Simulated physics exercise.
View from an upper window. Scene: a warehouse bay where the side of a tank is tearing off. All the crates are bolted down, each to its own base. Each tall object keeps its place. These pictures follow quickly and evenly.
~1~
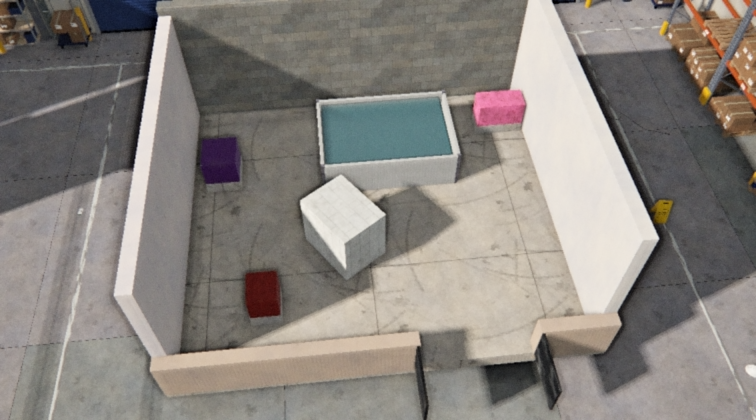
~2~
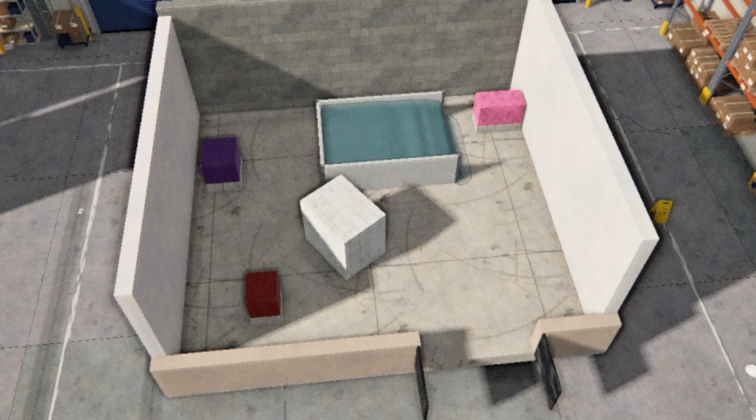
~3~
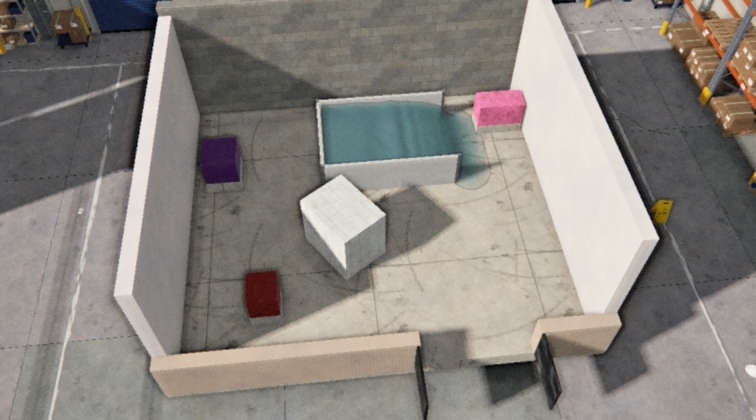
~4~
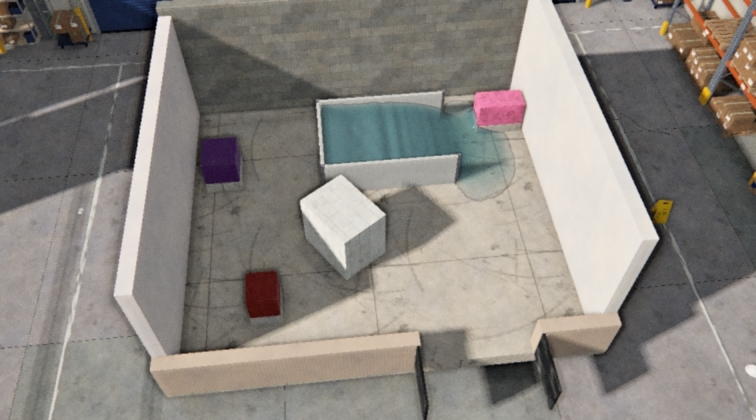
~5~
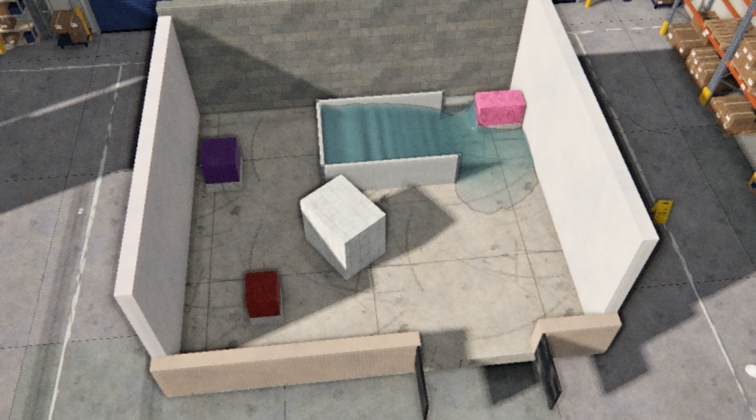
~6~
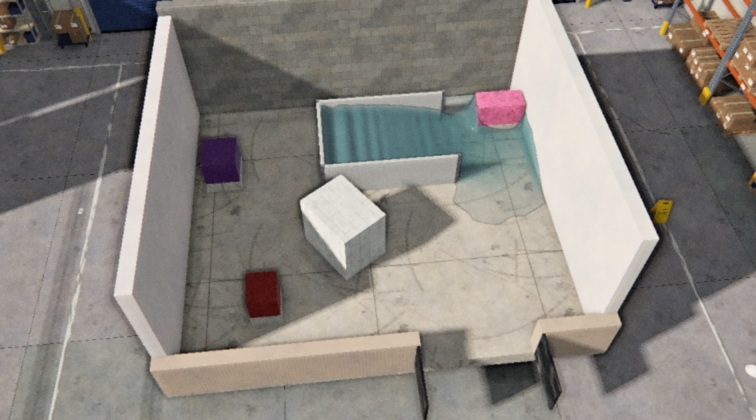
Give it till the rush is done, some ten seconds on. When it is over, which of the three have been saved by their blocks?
My prediction: Red crate: A dry one, purple crate: A dry one, pink crate: A wet one.
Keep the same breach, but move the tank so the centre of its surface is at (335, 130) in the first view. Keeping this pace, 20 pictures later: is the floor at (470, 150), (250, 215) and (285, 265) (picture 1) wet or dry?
First drenched; next unwetted; last unwetted.
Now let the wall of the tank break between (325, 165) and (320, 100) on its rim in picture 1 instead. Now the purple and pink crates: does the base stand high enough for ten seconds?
Note: Purple crate is overtopped; pink crate is overtopped.
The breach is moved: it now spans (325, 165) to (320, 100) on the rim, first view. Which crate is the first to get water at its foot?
My answer: The purple crate.
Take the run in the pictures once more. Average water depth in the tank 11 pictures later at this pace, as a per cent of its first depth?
40 percent or thereabouts.
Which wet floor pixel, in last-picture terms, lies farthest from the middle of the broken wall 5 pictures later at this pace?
Somewhere near (562, 266).
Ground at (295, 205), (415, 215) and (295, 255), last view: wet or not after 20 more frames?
First spared, second spared, third spared.
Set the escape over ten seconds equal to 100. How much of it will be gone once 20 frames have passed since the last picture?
Share gone by then: About 20 %.
A moment on, water covers 15 % of the floor; the red crate not reached, the purple crate not reached, the pink crate water round its plinth.
Next, water covers 30 % of the floor; the red crate not reached, the purple crate not reached, the pink crate water round its plinth.
Then, water covers 45 % of the floor; the red crate not reached, the purple crate not reached, the pink crate water round its plinth.
Later, water covers 70 % of the floor; the red crate water round its plinth, the purple crate water round its plinth, the pink crate water round its plinth.
In the end, water covers 95 % of the floor; the red crate stayed above the water, the purple crate stayed above the water, the pink crate was topped.
